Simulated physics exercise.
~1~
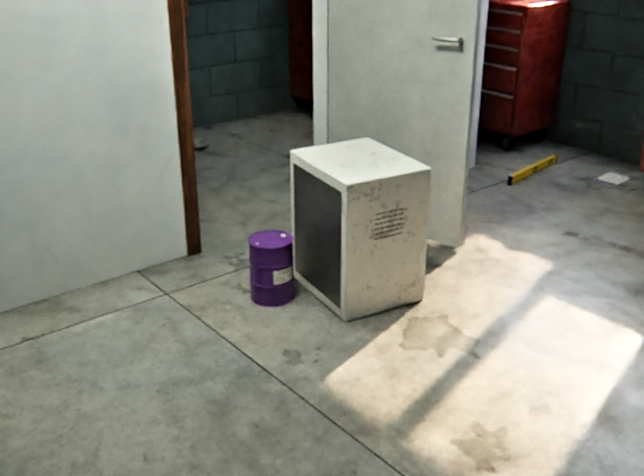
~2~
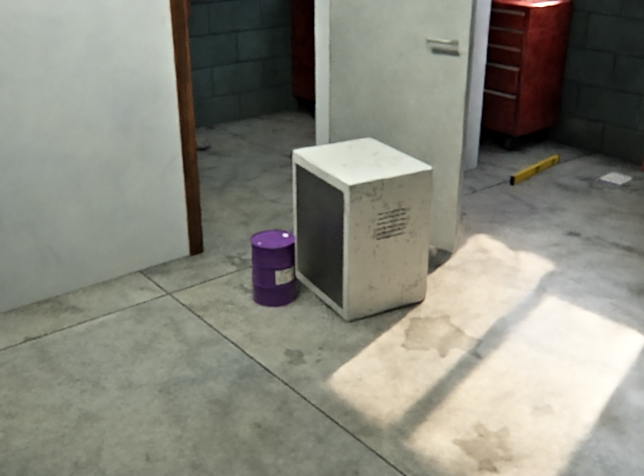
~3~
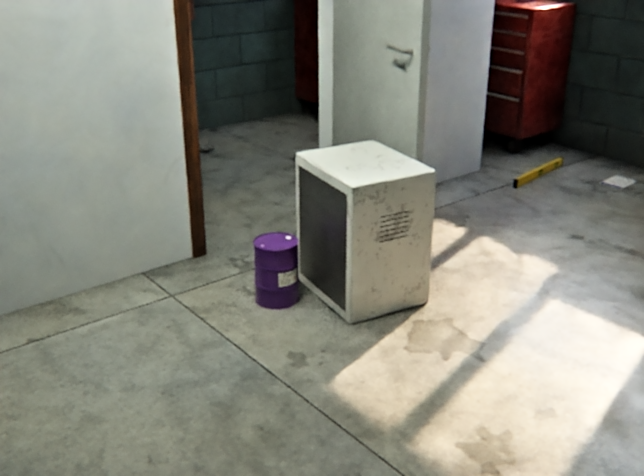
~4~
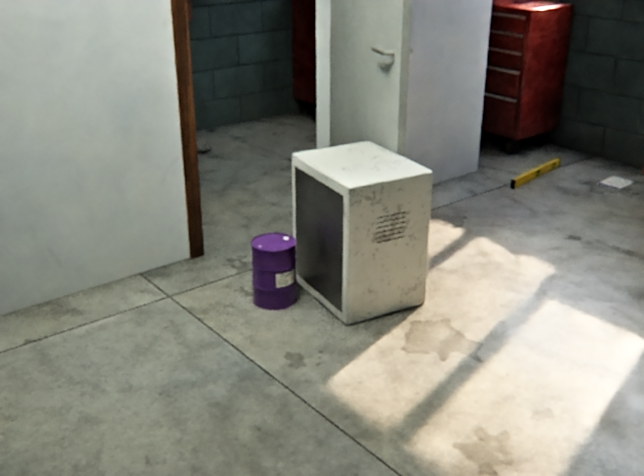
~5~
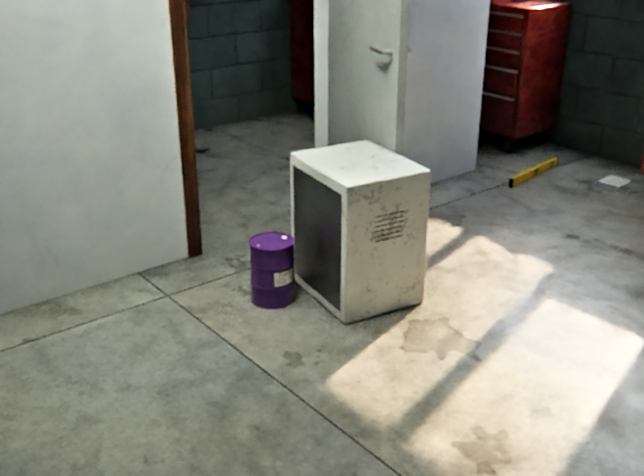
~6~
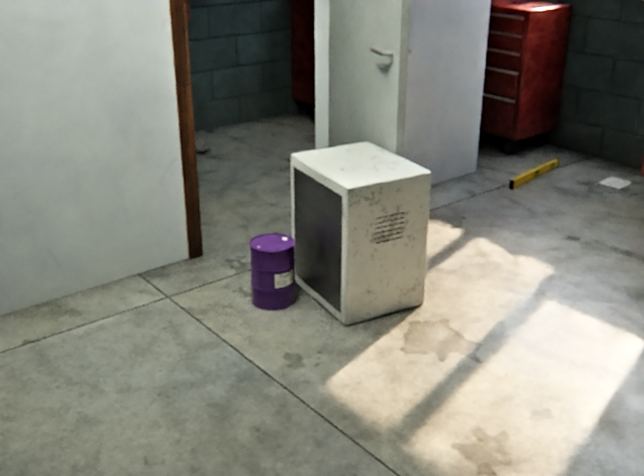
The clip shows a pale door standing open behind a boxy white appliance and a purple canister on a concrete floor. The door swings partway towards the left, then stops at the appliance and stays well open, while the appliance and canister remain in place.
